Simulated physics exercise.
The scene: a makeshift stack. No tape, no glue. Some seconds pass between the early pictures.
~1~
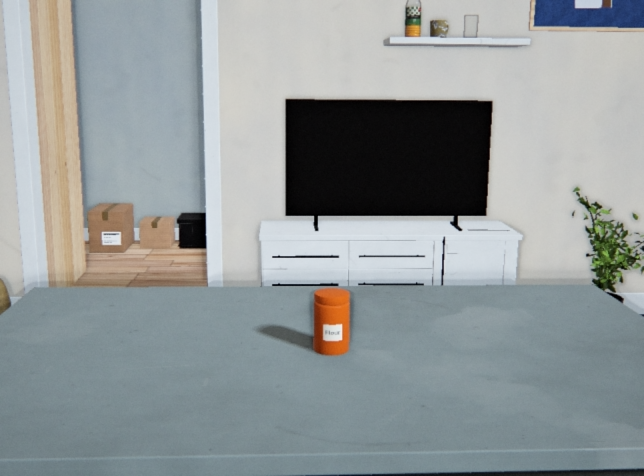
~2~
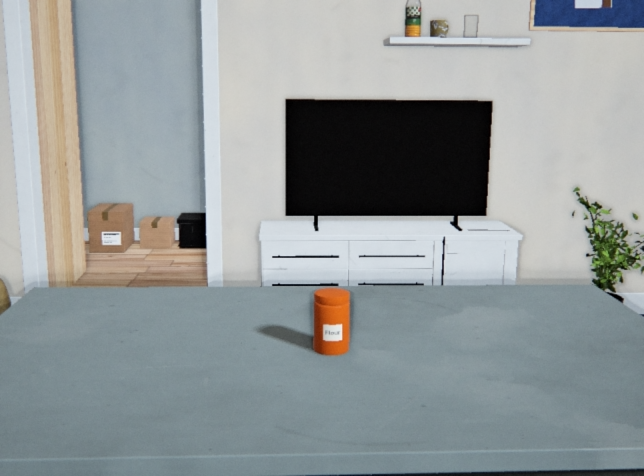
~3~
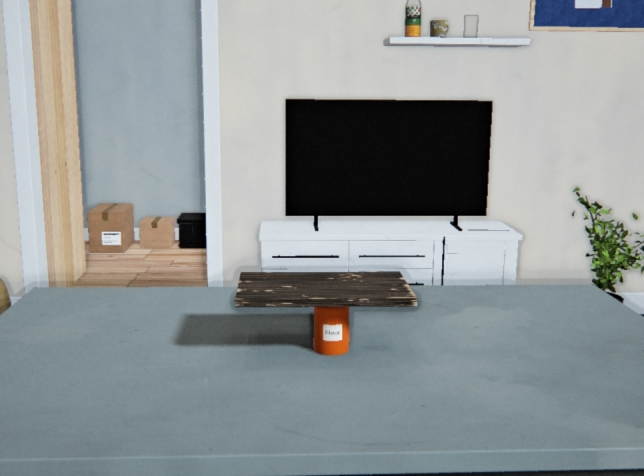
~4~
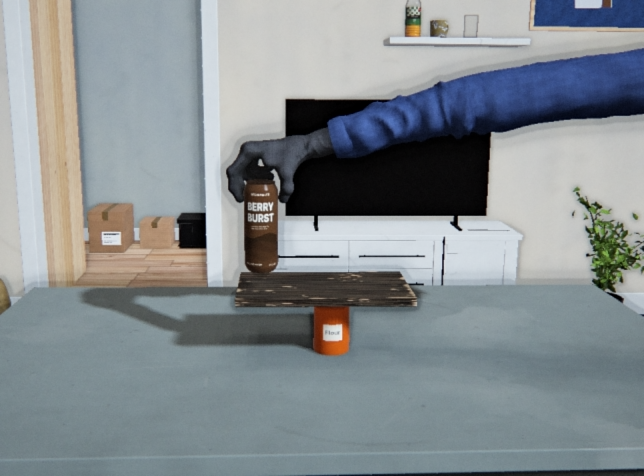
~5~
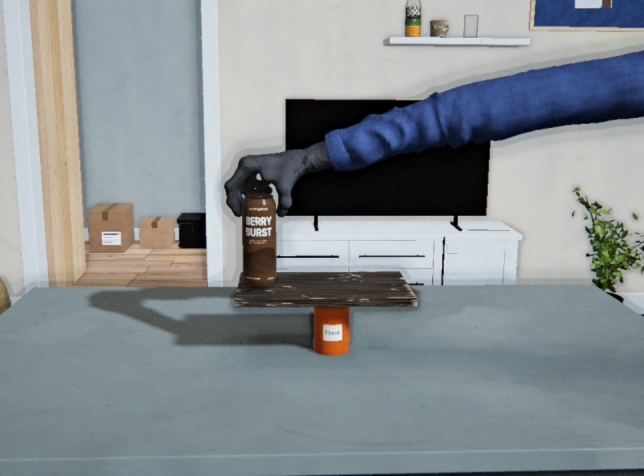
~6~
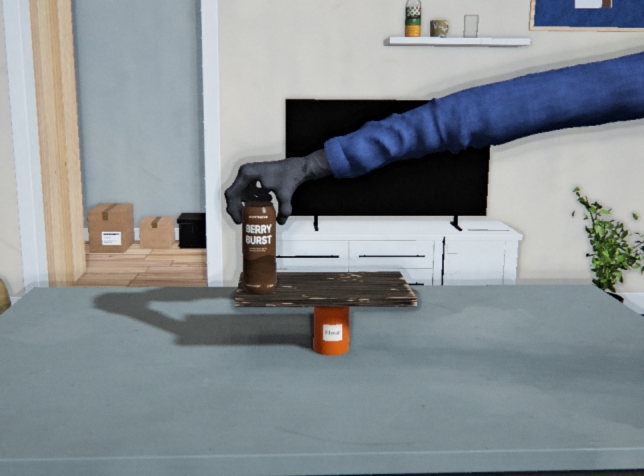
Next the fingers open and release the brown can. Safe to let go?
In the end the stack gives way.
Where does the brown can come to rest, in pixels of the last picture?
Near (197, 345).
Then, 0.30 s on from there, brown can now fallen; black board turned 26° from how it was put.
Then, 0.40 s on from there, black board turned 50° from how it was put.
Then, 0.50 s on from there, black board turned 51° from how it was put.
Then, 0.60 s on from there, black board turned 45° from how it was put.
In the end, fallen, brown can; toppled in the stack, black board; orange jar unmoved. At the end, from the last picture's camera, brown can near (197, 345). The stack loses its balance.
